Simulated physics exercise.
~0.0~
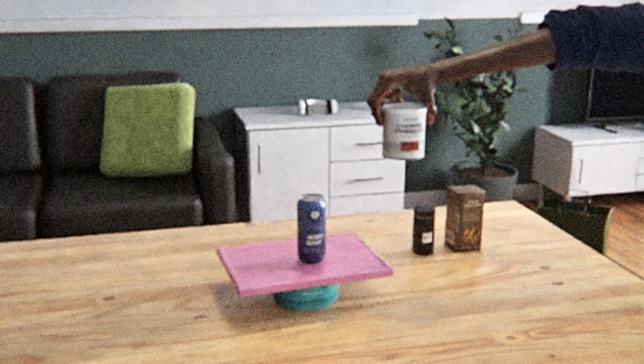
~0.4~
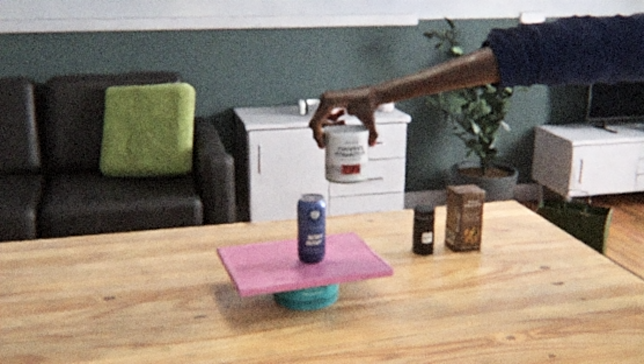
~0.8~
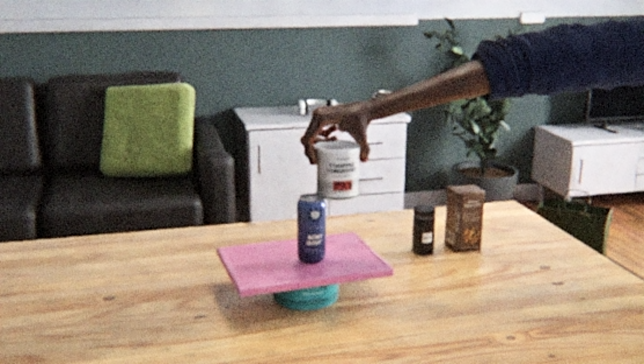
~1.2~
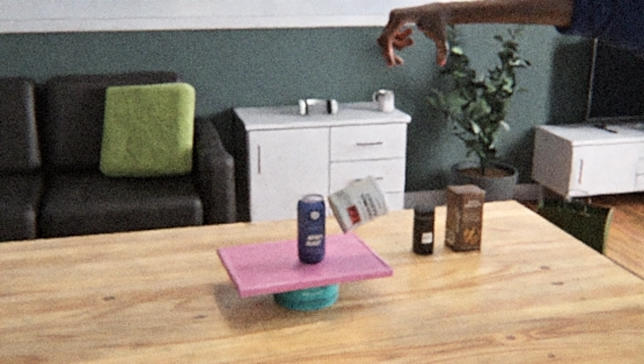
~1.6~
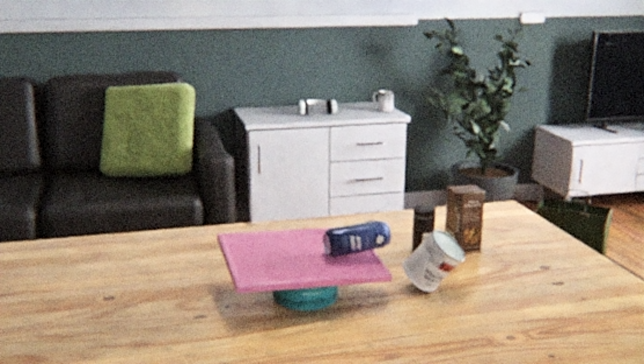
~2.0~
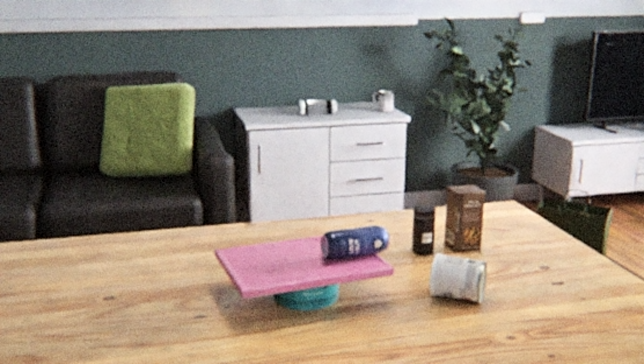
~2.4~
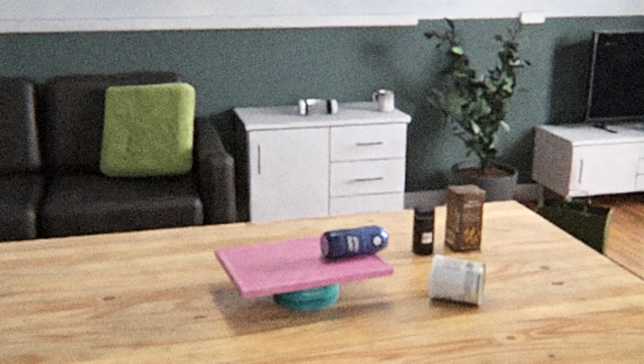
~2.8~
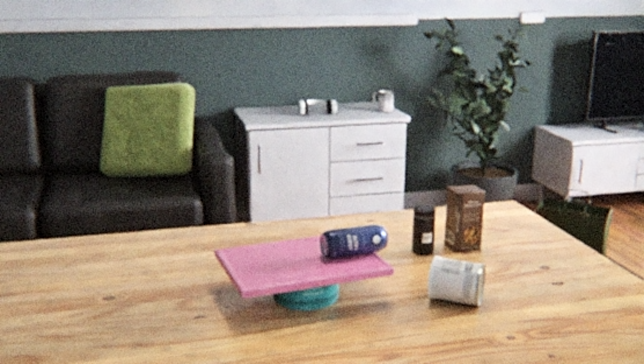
A hand carried a white tin left over a blue can standing on a pink tray and let go, but the tin tumbled off to the right and the can toppled, leaving the tin lying on the table and the can on its side on the tray.
